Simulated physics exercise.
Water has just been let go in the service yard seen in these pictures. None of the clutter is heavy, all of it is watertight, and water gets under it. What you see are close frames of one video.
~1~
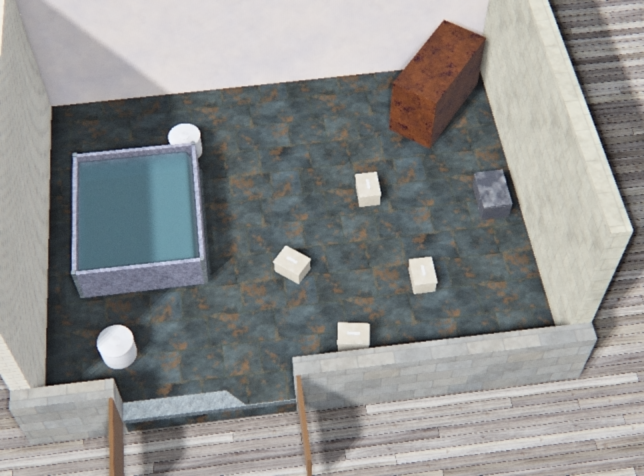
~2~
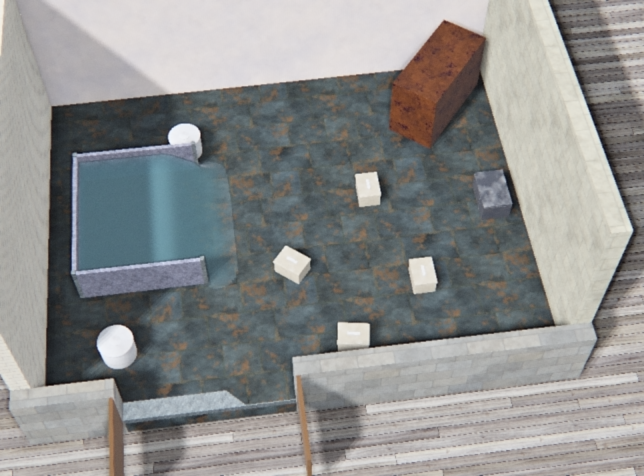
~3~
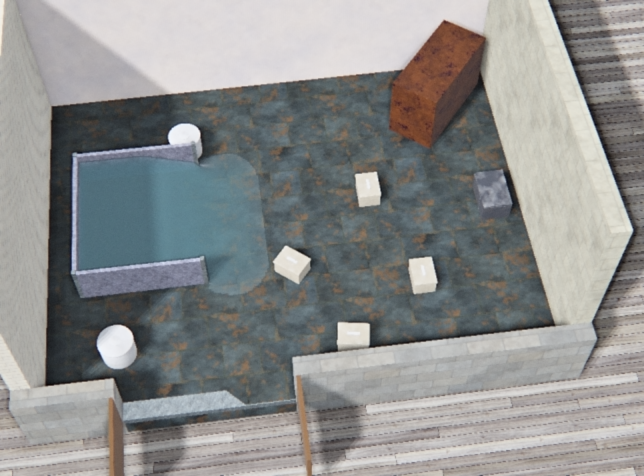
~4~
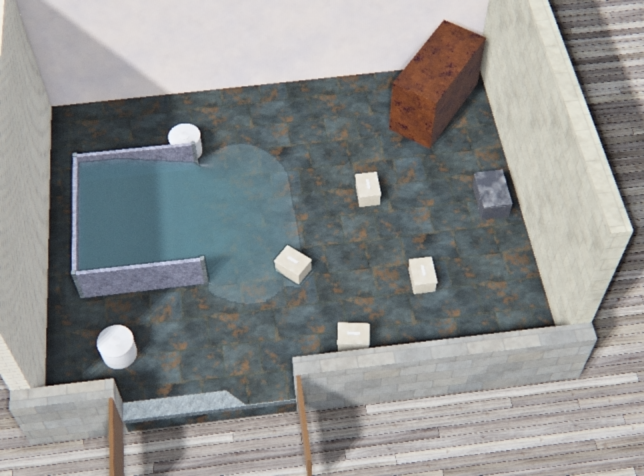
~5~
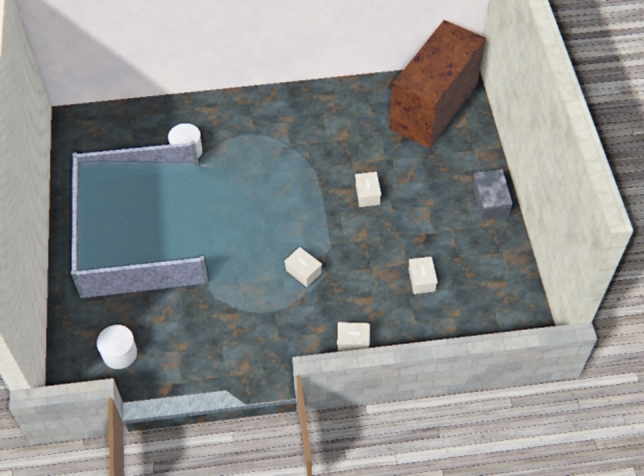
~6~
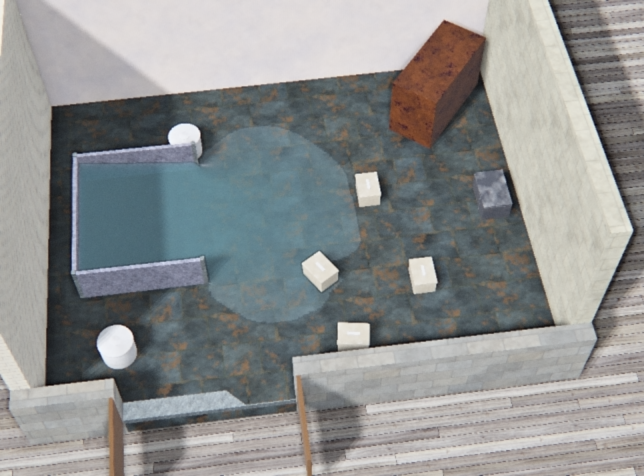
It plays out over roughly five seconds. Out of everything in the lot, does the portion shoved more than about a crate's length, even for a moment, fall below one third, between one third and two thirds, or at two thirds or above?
I expect the share pushed well aside to be two thirds or higher.
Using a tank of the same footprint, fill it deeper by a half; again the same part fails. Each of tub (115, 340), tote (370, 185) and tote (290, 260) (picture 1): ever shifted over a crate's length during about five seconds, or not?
Going through them in turn, I'd say never got there, then got there, then got there.
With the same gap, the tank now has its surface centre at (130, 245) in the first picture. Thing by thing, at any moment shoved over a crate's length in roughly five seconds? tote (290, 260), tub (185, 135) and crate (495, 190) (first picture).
In order: Went well off, remained close by, remained close by.
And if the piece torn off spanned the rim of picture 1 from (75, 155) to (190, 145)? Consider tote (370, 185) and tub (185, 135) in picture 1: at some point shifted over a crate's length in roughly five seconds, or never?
Taking them in turn: Distance reached and distance reached.
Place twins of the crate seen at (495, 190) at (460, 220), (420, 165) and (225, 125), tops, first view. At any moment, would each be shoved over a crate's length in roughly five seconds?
One after the other: Yes, swept aside, never so far.
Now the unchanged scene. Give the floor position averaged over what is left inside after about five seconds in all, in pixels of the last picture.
I'd put it roughly at (371, 264).
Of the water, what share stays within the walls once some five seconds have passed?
Roughly 100 in a hundred.
A moment on, 1 of 7 are well off their spots; 0 afloat.
Next, 3 of 7 are well off their spots; 3 afloat.
Later, 4 of 7 are well off their spots; 5 afloat.
In the end, 5 of 7 are well off their spots, and 5 have been at some point; 5 afloat.
